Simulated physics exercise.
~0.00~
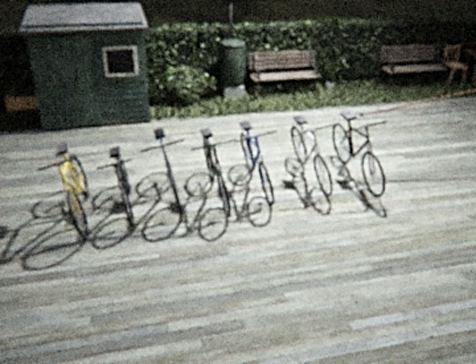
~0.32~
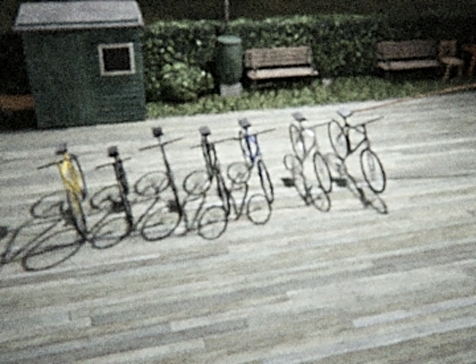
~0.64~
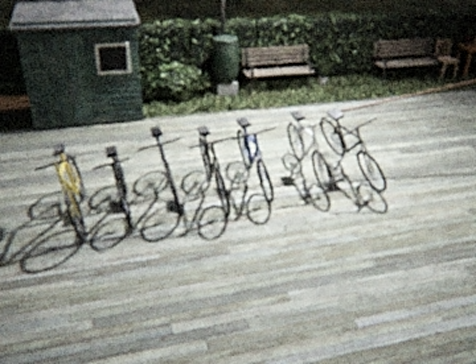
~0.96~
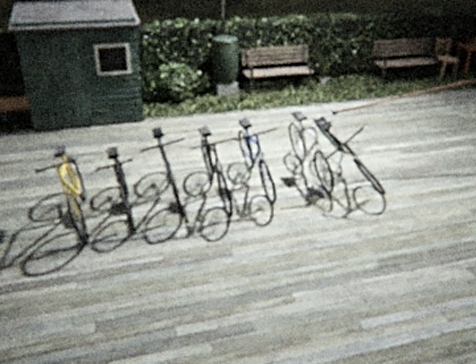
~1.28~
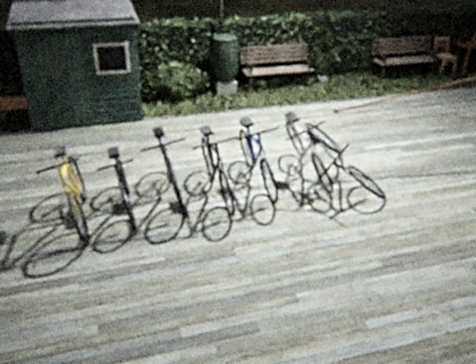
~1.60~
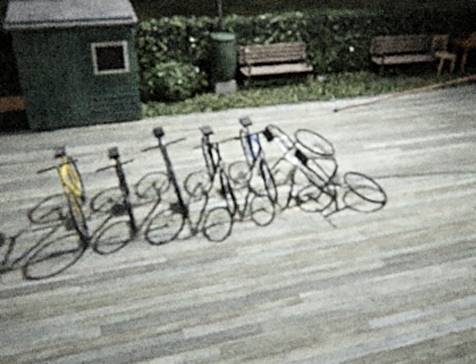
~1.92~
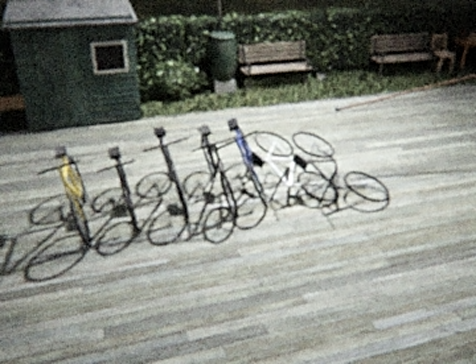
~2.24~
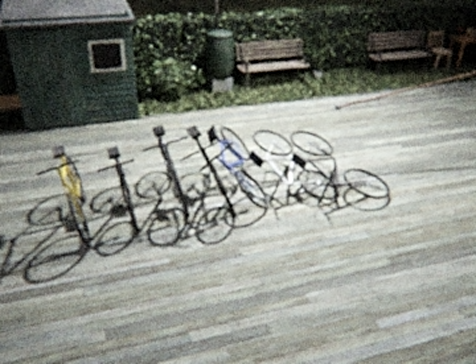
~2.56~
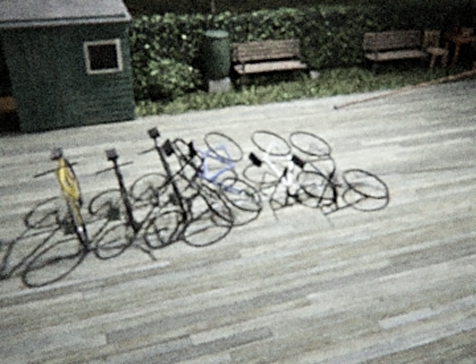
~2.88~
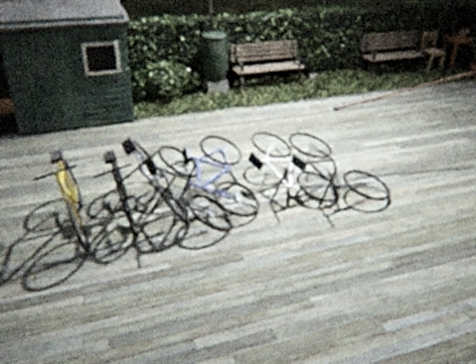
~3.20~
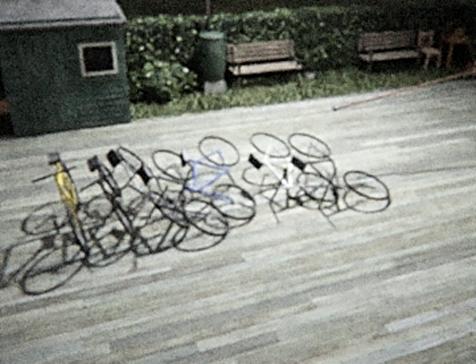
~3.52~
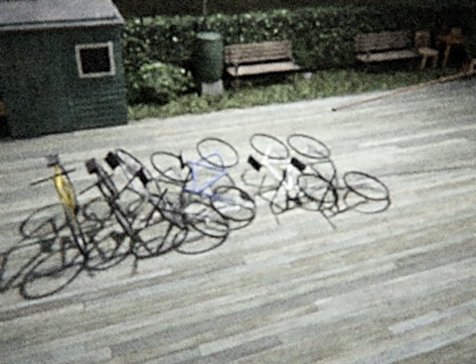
The video shows a row of seven bicycles standing on a wooden deck near a green shed and benches. The rightmost tips left into its neighbor, and the bicycles topple one after another, including the blue one, until only the yellow one at the left end stays upright.
